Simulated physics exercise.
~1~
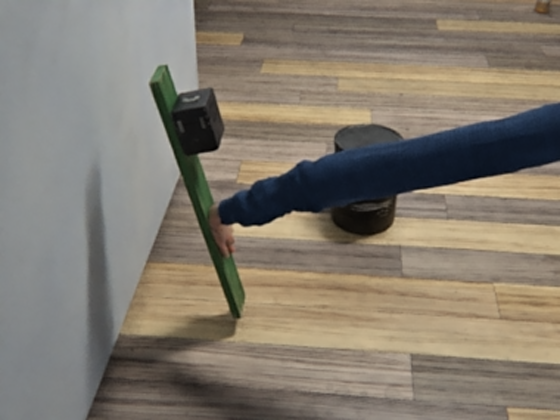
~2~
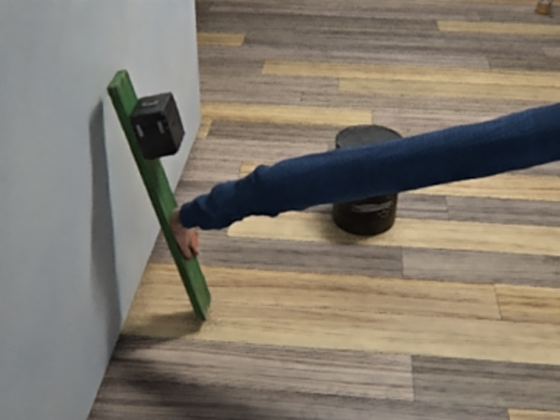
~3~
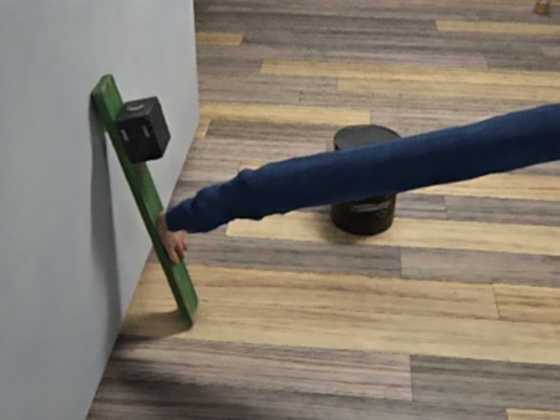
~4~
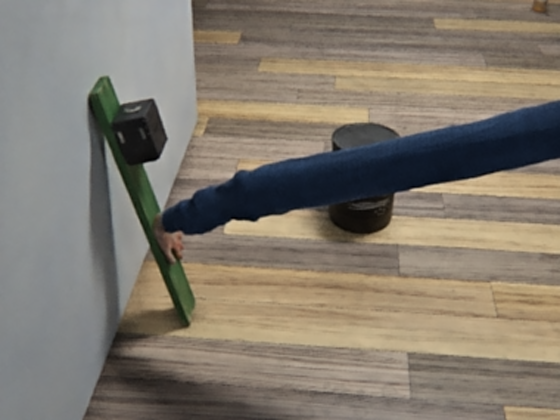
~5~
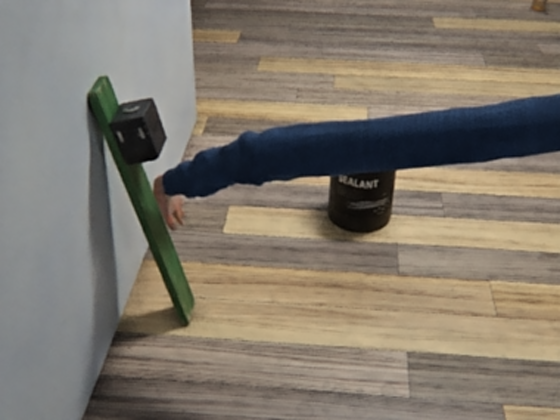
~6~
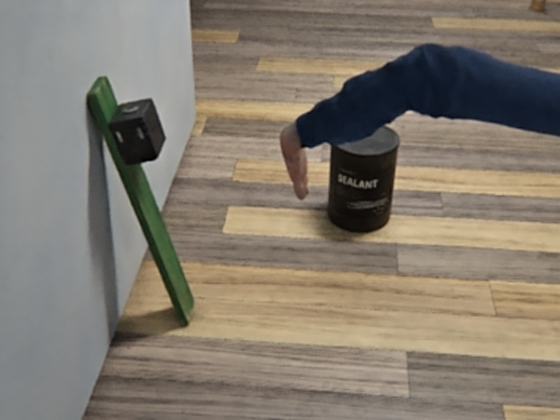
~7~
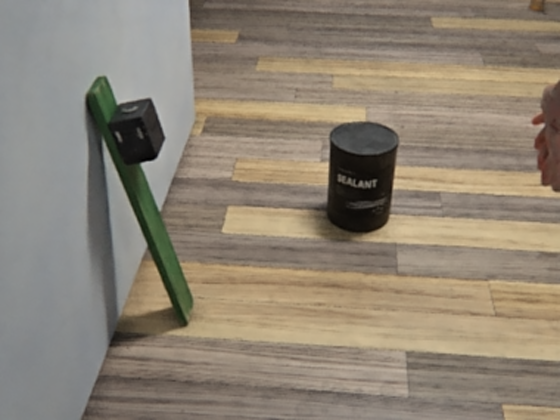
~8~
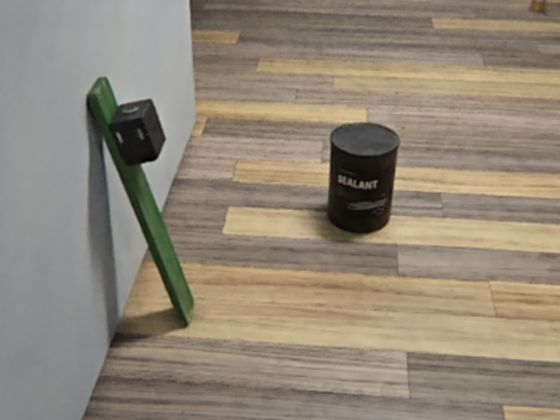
A hand leans a green plank against the wall and withdraws, leaving it propped there.
